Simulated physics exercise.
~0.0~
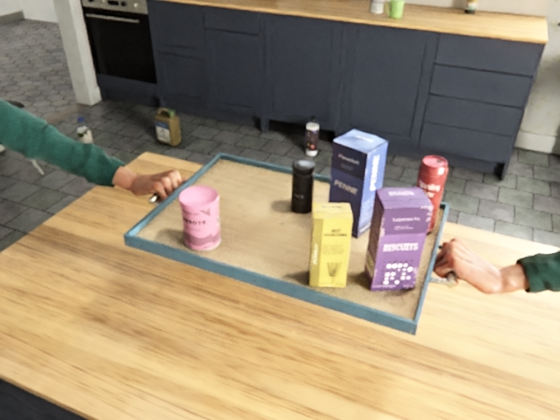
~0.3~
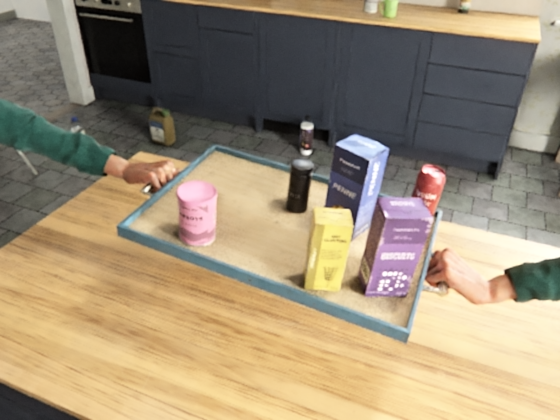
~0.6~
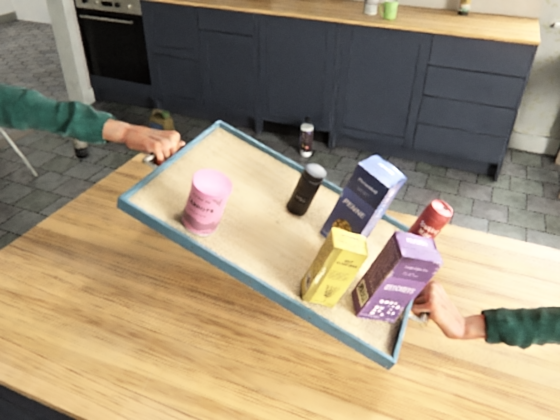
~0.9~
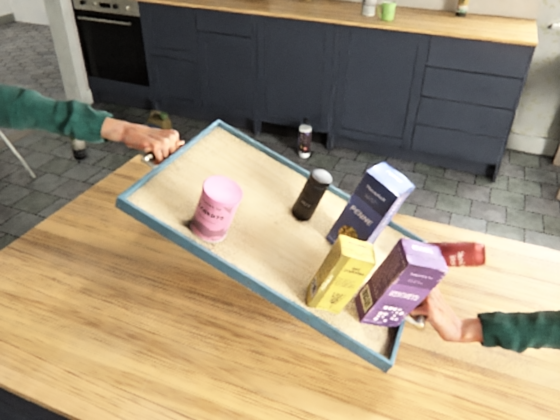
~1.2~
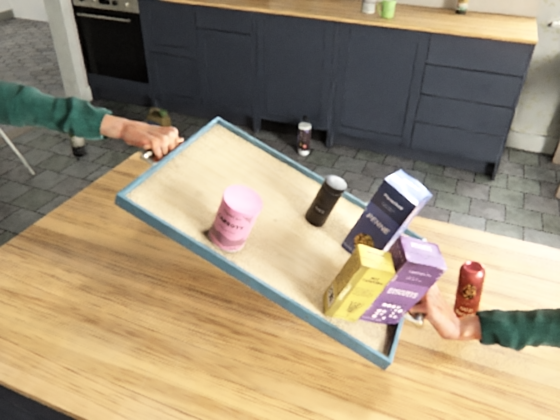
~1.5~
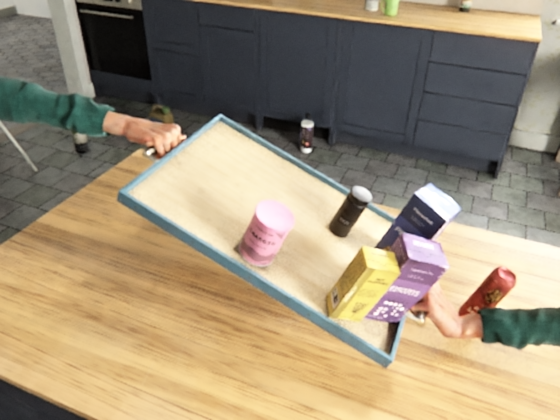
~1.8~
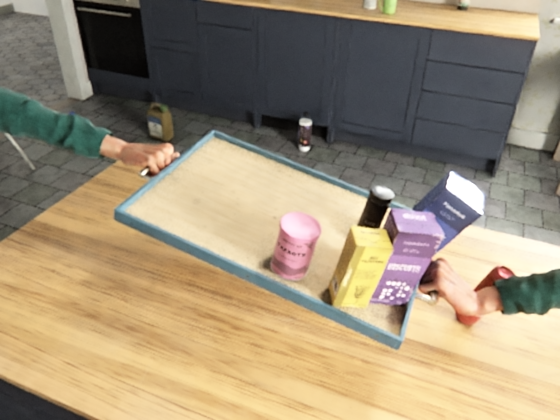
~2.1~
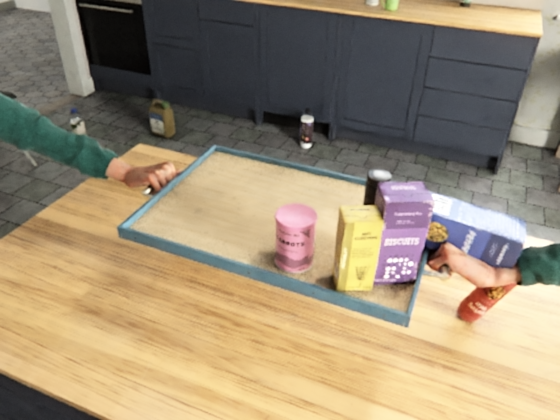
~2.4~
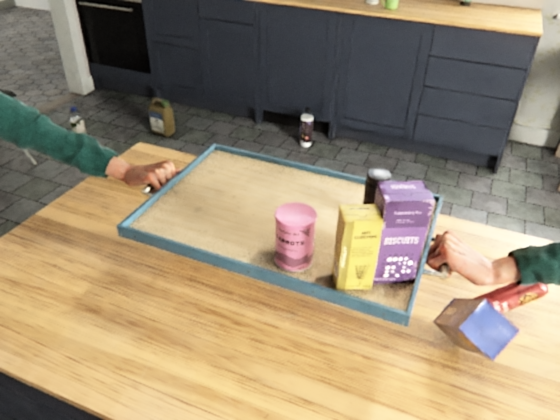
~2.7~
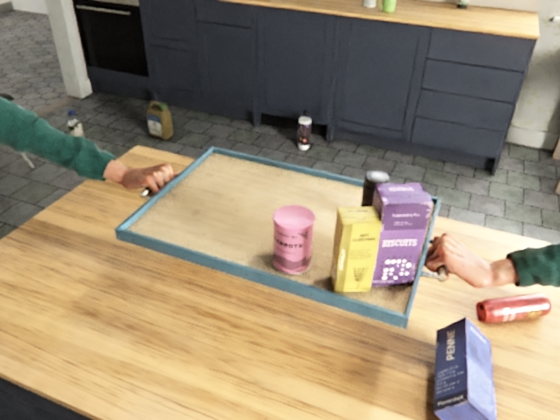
Two hands tilting a loaded tray rightward and levelling it, the red can and blue carton toppling off onto the wooden counter.
